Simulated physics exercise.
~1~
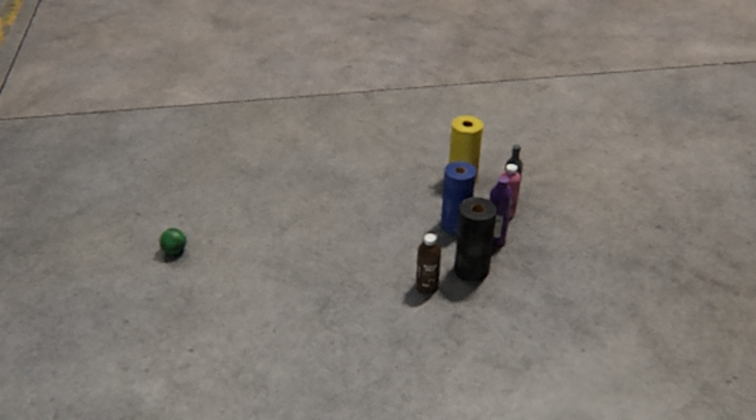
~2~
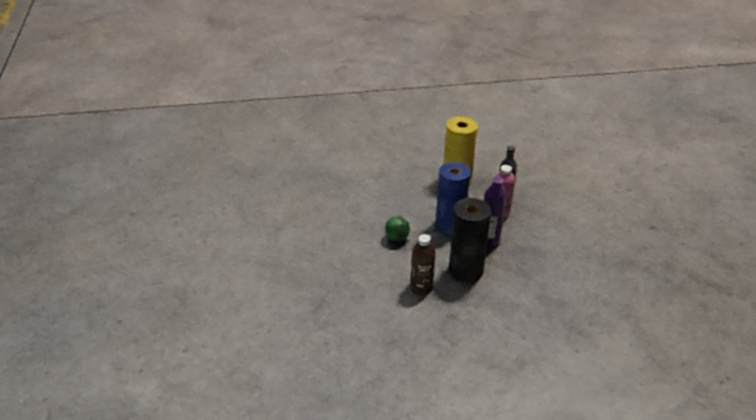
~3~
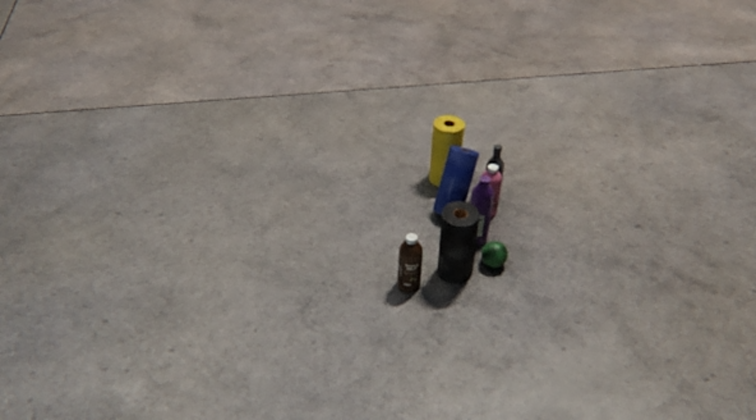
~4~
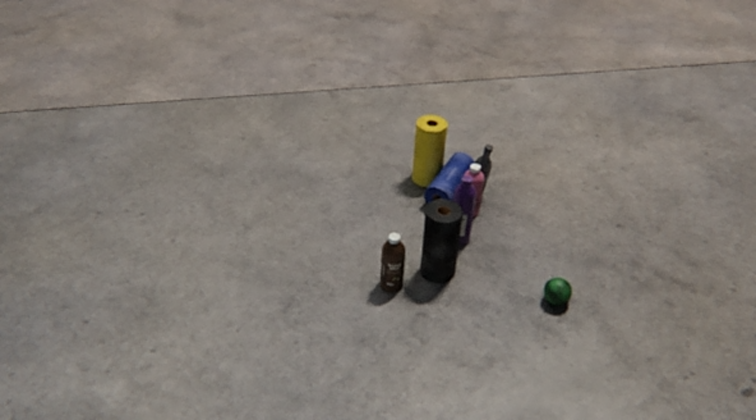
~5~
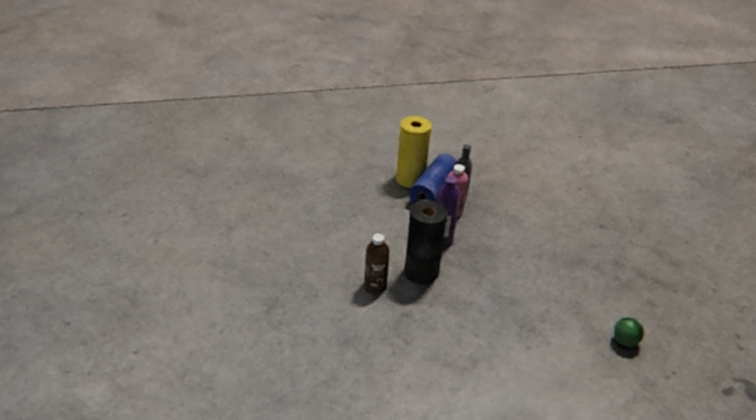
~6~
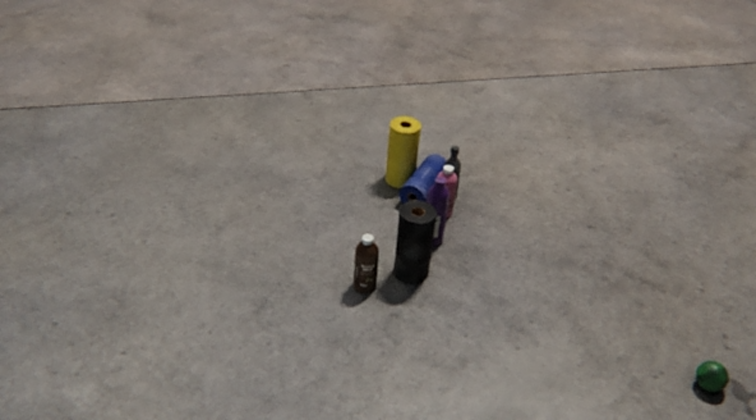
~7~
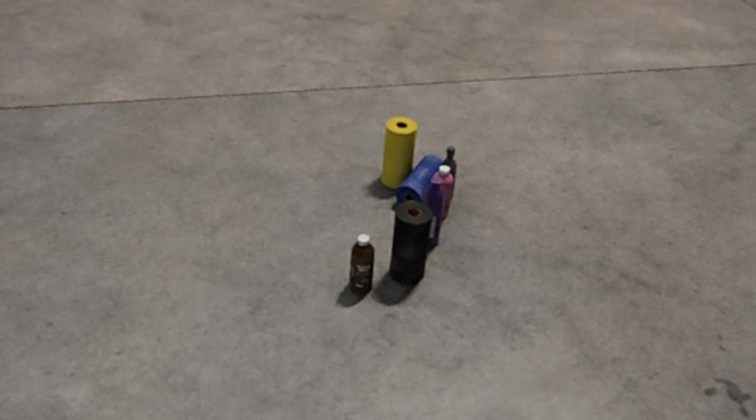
On a concrete floor, a green ball rolls right past standing items, leaving the blue roll toppled.
